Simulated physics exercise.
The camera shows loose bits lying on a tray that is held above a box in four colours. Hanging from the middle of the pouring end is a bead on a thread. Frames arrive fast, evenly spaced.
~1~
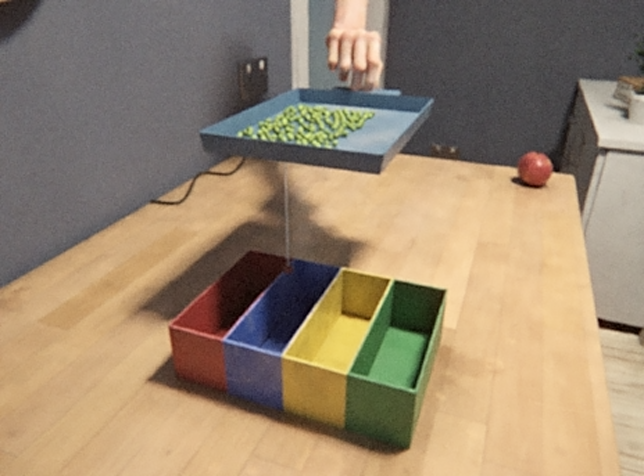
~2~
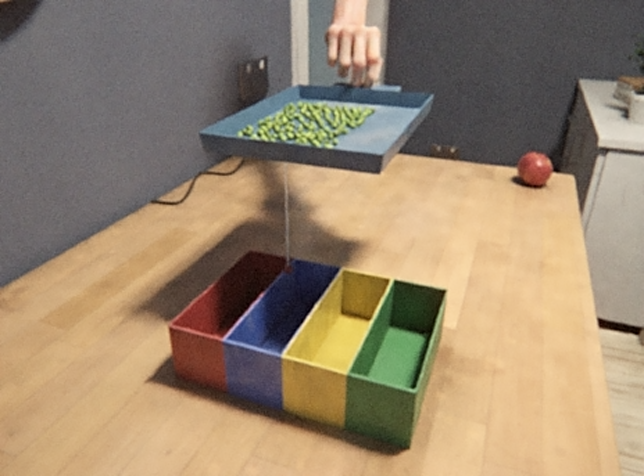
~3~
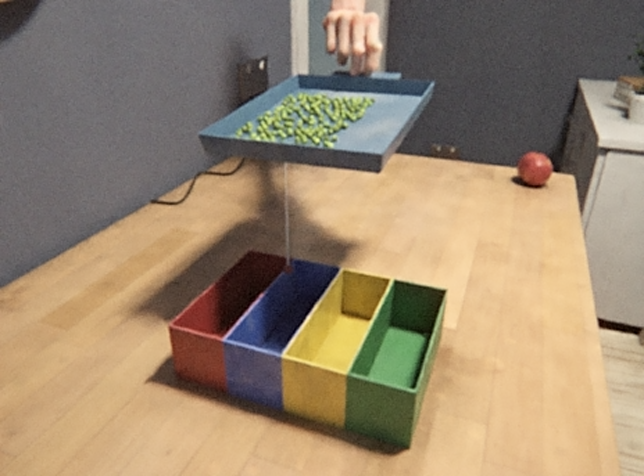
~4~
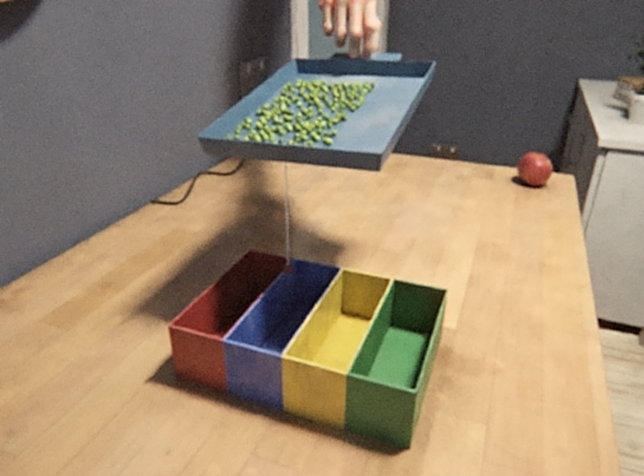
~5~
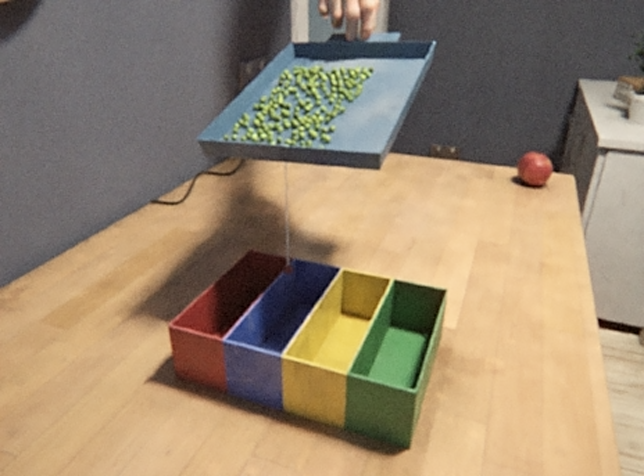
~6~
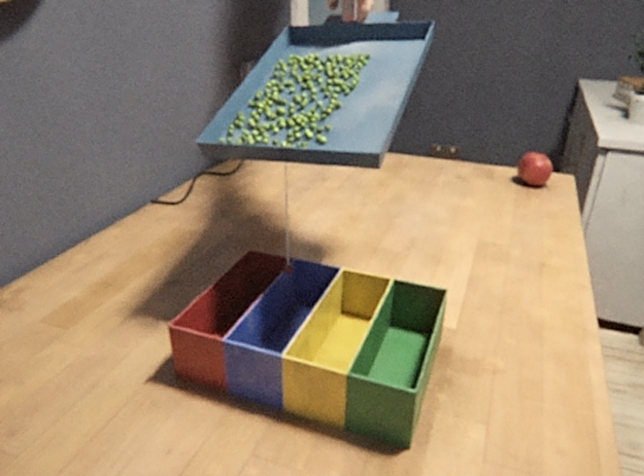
Hand raising the back of a blue tray of green peas above a red, blue, yellow and green box, tilting it steadily.
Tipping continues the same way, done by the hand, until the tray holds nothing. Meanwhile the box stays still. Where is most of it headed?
Mostly to the red cell.
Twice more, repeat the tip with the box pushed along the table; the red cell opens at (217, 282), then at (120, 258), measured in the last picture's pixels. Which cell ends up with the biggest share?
For the first position it is that red cell, and for the second it is the yellow one.
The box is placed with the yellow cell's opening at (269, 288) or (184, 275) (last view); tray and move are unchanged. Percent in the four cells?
It would be roughly 100 per cent for the first and roughly 80 per cent for the second.
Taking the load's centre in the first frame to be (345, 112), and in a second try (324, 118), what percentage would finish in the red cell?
Close to 40 per cent, followed by close to 40 per cent.
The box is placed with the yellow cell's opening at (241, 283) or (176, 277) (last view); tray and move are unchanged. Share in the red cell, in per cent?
It comes to roughly 0 per cent in one try and roughly 0 per cent in the next.
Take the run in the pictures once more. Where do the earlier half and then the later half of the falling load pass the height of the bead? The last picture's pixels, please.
Roughly at (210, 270) first, and then at (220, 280).
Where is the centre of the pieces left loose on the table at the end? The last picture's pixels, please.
Centre: Close to (164, 341).
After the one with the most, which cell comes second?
The runner-up: That blue cell.
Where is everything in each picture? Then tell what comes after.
Corners of the pouring end near (203, 131) and (381, 153), level; middle of the load near (306, 128), dried peas; bead on its thread near (288, 269); red cell near (198, 354); blue cell near (254, 370); yellow cell near (314, 387); green cell near (379, 406), in the first picture.
Corners of the pouring end near (203, 132) and (380, 153), level; middle of the load near (306, 126), in the second picture.
Corners of the pouring end near (202, 133) and (380, 152), tipped barely, lowest at the left corner; middle of the load near (306, 120), in the third picture.
Corners of the pouring end near (201, 135) and (379, 151), tipped a little, lowest at the left corner; middle of the load near (305, 112), in the fourth picture.
Corners of the pouring end near (200, 138) and (378, 151), tipped clearly, lowest at the left corner; middle of the load near (303, 105), in the fifth picture.
Corners of the pouring end near (200, 140) and (377, 151), tipped clearly, lowest at the left corner; middle of the load near (298, 100), all but a few on the move; red cell near (198, 354); blue cell near (254, 370); yellow cell near (314, 387); green cell near (379, 406), in the sixth picture.
Shortly afterwards, tray tipped steeply; the bulk on the tray; only a few in the blue cell; a little falling or outside the box.
Next, tray tipped past a quarter turn; near two thirds on the tray; a little in the red cell; only a few in the blue cell; near a quarter falling or outside the box.
Some moments later, tray tipped past a quarter turn; near a third in the red cell; near a quarter in the blue cell; only a few in the yellow cell; near a third falling or outside the box.
In the end, tray tipped past a quarter turn; near a third in the red cell; near a quarter in the blue cell; only a few in the yellow cell; none at all in the green cell; near a third outside the box.
